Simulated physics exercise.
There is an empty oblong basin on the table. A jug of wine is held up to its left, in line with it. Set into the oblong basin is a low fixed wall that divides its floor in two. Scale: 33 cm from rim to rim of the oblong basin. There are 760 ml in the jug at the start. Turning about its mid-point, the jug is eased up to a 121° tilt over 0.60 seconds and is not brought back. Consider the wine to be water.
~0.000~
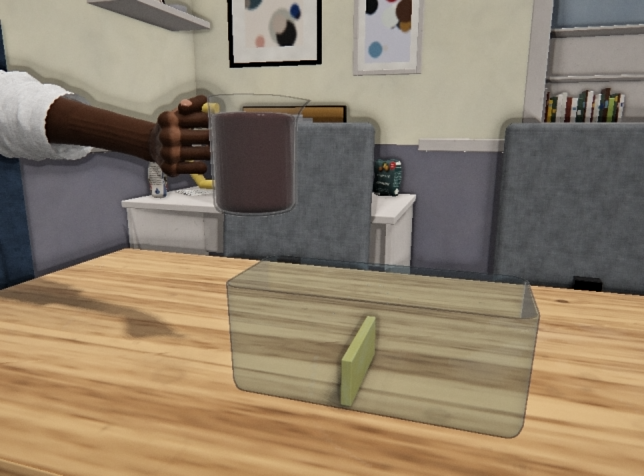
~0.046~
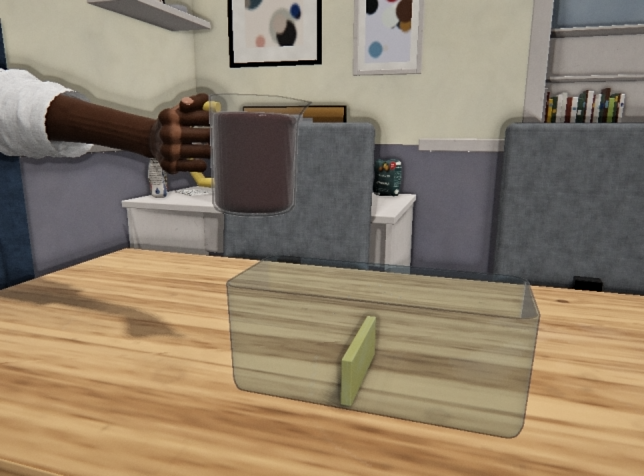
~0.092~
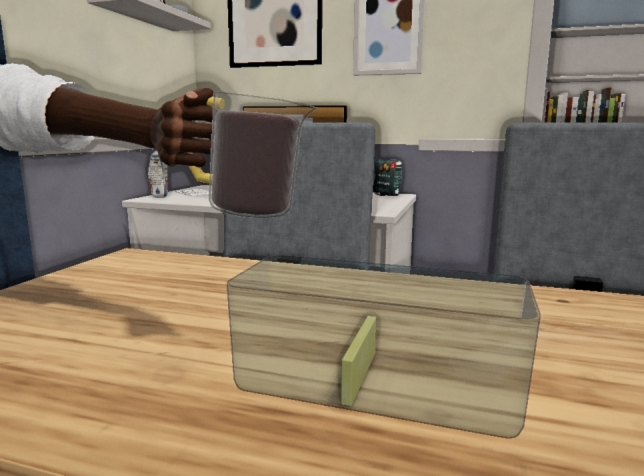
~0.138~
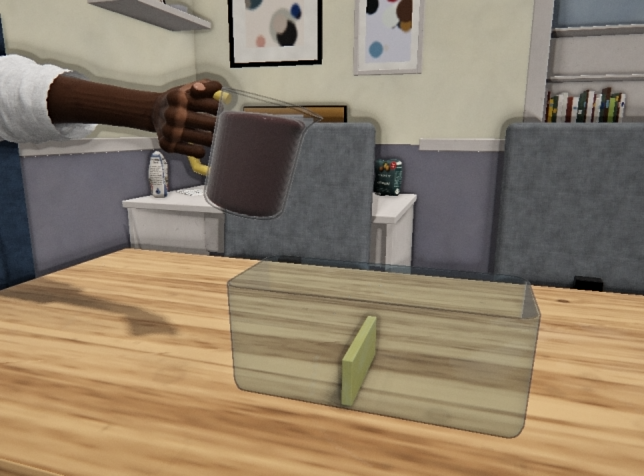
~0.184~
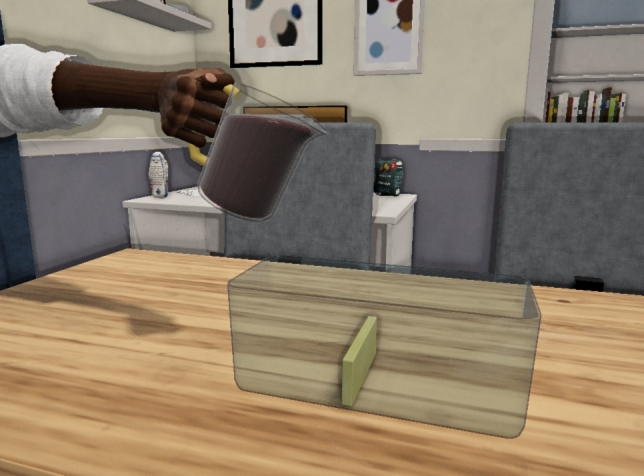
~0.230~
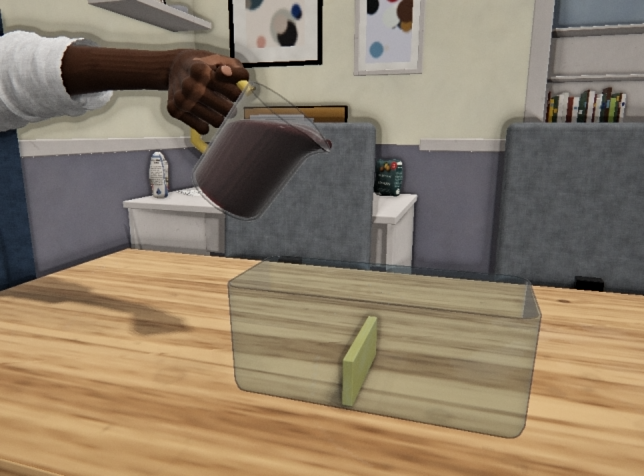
A dark hand held a clear jug of dark wine above the left side of a see-through oblong basin on a wooden table, then steadily tilted it rightward until the wine reached its lip.
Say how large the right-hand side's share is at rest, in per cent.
Its share is roughly 30 per cent.
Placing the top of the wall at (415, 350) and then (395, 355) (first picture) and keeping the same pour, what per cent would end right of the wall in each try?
One try each: Around 10 percent and then around 10 percent.
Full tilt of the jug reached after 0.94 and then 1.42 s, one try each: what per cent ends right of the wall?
Result: 50 per cent, then 65 per cent.
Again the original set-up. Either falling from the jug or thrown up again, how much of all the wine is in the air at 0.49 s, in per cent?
Roughly 26 %.
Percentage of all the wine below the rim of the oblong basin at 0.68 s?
84 %, more or less.
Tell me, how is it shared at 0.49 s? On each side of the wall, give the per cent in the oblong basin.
6 on the left, 20 on the right, roughly.
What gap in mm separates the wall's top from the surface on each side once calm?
Near 28 mm for the left and near 44 mm for the right.
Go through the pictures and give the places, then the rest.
The first picture shows tilt 0°; pouring edge (310, 99); surface from (220, 116) to (296, 116); the oblong basin's rim runs from (249, 270) to (532, 298); the wall's top is at (360, 338).
The second picture shows tilt 2°; pouring edge (312, 101); surface from (220, 115) to (296, 117).
The third picture shows tilt 7°; pouring edge (316, 107); surface from (224, 114) to (300, 118).
The fourth picture shows tilt 15°; pouring edge (322, 117); surface from (226, 121) to (306, 122).
The fifth picture shows tilt 26°; pouring edge (328, 133); surface from (222, 138) to (316, 127).
The sixth picture shows tilt 39°; pouring edge (331, 151); surface from (216, 145) to (325, 139); 1 per cent is over the edge.
Then, 0.49 s in, the tilt is 111° and 49 per cent is still to pour, 6 is left of the wall and 19 right of it.
Then, 0.68 s in, the tilt is 121° and 6 per cent is still to pour, 55 is left of the wall and 28 right of it.
Then, 0.88 s in, the tilt is 121° and 0 per cent is still to pour, 62 is left of the wall and 29 right of it.
Then, 1.10 s in, the tilt is 121° and 0 per cent is still to pour, 63 is left of the wall and 30 right of it.
Finally, 63 per cent lies left of the wall, 30 right of it and 7 outside.
